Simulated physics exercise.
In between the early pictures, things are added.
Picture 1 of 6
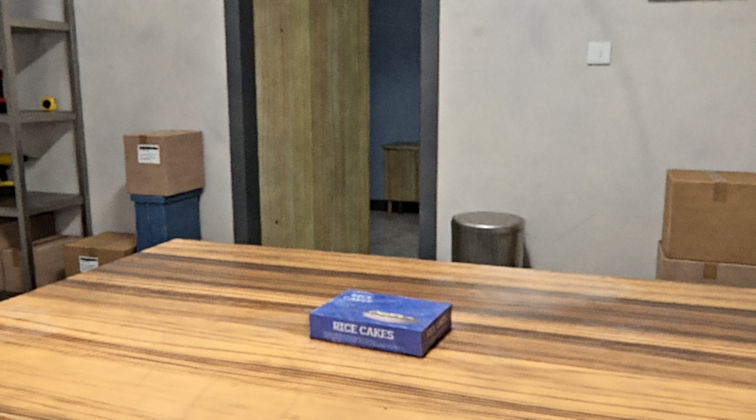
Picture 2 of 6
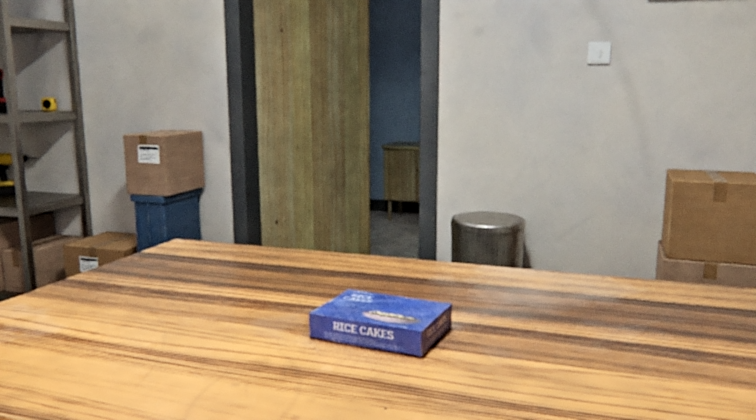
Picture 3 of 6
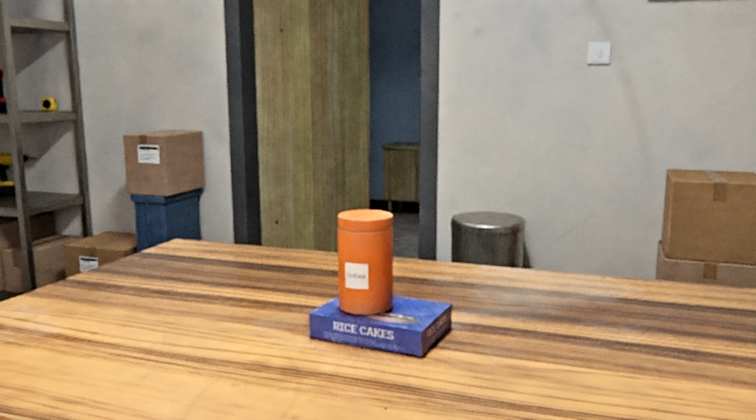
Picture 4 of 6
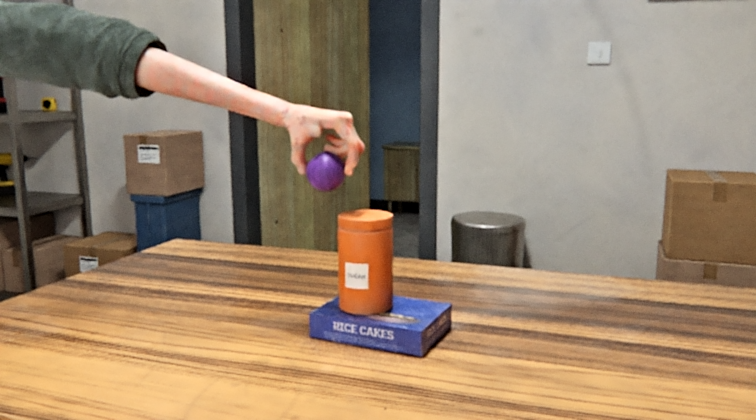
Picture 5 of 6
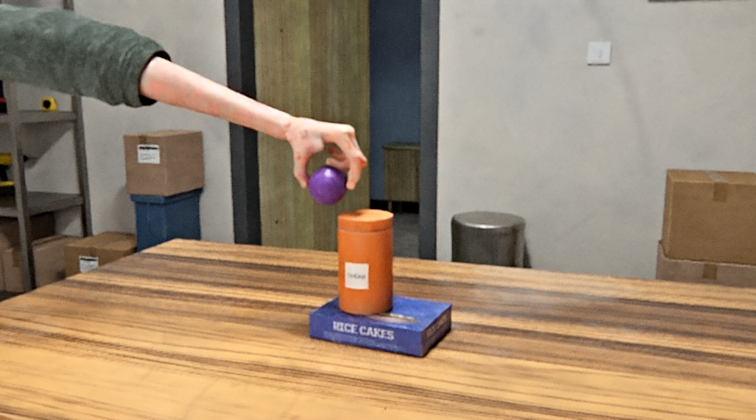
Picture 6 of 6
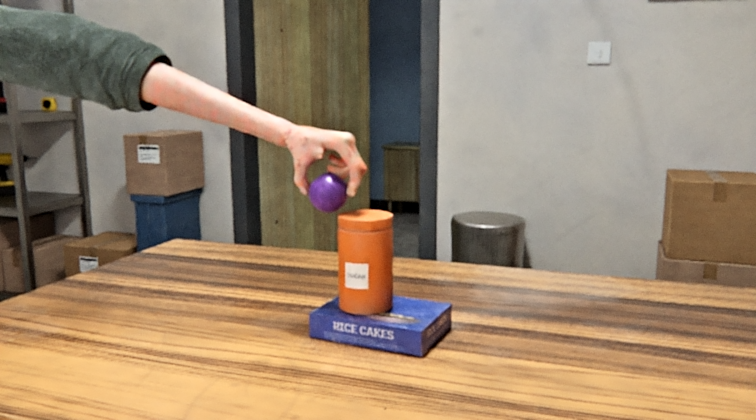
A hand held a purple onion above an orange jar that had appeared on a blue box of rice cakes on a wooden table, then lowered it slightly toward the lid, still gripping it.
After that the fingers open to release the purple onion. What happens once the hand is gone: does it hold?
Well, the stack doesn't stay in one piece.
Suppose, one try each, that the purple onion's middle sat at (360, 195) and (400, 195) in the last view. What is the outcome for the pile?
Well, the first time it stays steady, and the second time it falls over.
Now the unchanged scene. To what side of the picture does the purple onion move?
It shifts to the viewer's left.
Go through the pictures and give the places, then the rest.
The last thing is not in view yet, in the first frame.
The last thing is not in view yet, in the second frame.
The last thing is not in view yet; orange jar (366, 261), in the third frame.
Coming down; purple onion (326, 171); orange jar (366, 261), in the fourth frame.
Coming down; purple onion (329, 185); orange jar (366, 261), in the fifth frame.
Set down, still held; purple onion (329, 192); orange jar (366, 261), in the sixth frame.
Then, 0.30 s on from there, purple onion now fallen.
Then, 0.40 s on from there, things are still on the move.
In the end, fallen, purple onion; the other 2 unmoved. At the end, from the last picture's camera, purple onion near (299, 305). The pile comes apart.
